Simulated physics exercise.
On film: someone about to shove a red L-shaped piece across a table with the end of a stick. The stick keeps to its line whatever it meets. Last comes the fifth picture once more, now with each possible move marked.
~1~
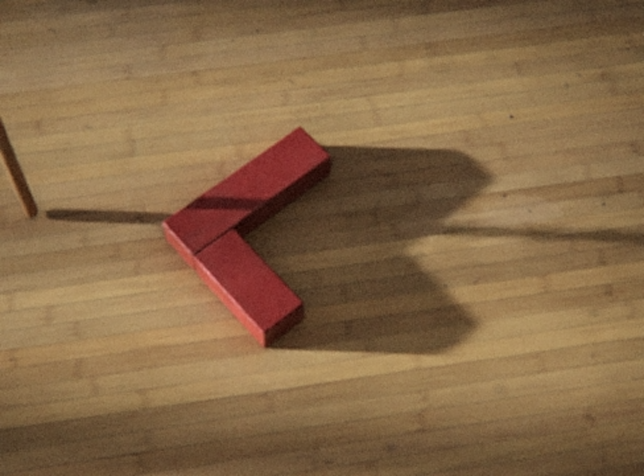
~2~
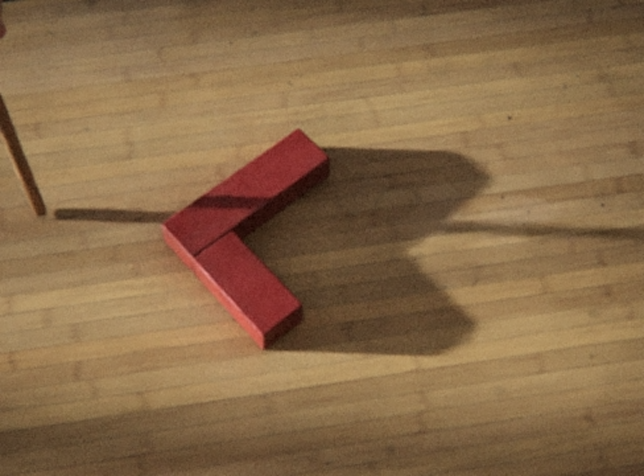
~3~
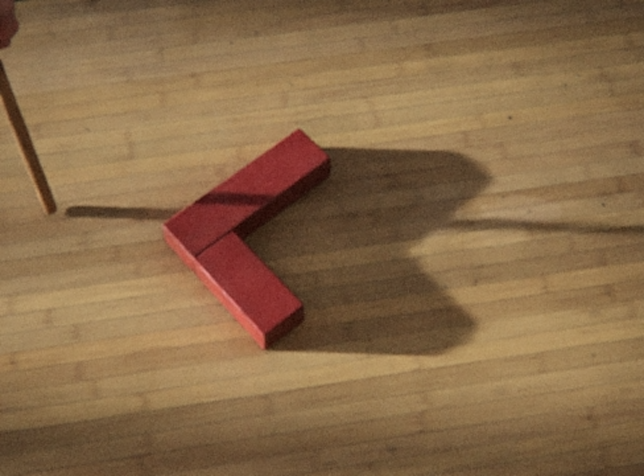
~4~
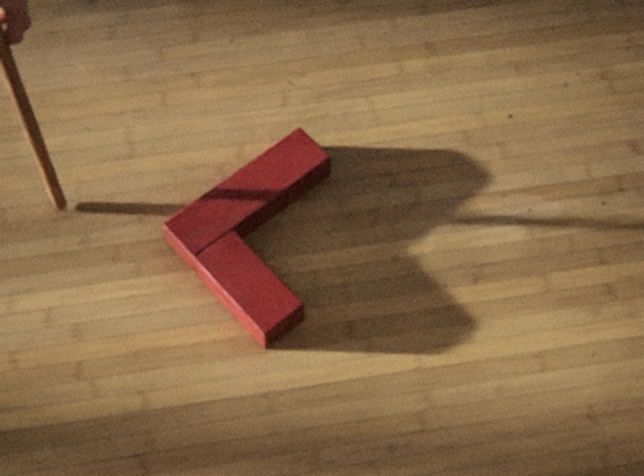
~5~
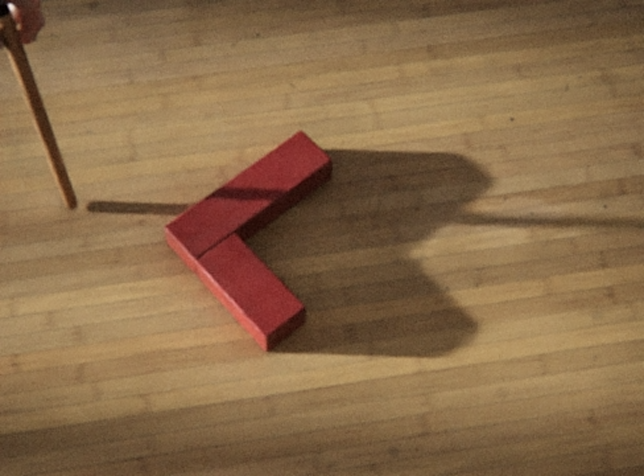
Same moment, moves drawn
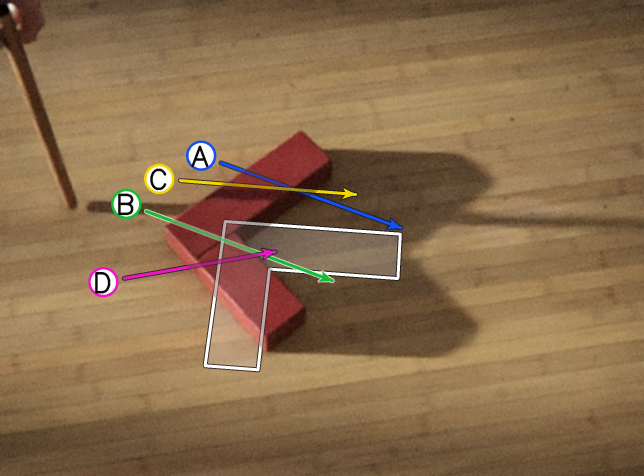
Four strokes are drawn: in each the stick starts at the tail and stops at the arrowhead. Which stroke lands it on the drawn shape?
A is the one.
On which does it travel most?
Stroke B.
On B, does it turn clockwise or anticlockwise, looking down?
It turns anticlockwise.
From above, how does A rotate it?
It turns clockwise.
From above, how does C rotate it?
Clockwise.
On the marked copy, A from (221, 163) to (401, 228); B from (146, 211) to (333, 281); C from (180, 181) to (356, 194); D from (124, 278) to (275, 252).
With A. Early on, foot of the stick (284, 187), piece (274, 203).
Further on, foot of the stick (349, 210), piece (305, 224).
At the end, foot of the stick (401, 229), piece (314, 235); it fills the outline.
As for the rest, B leaves the piece out of the outline, at (371, 233); C leaves the piece out of the outline, at (300, 215); D leaves the piece out of the outline, at (323, 162).
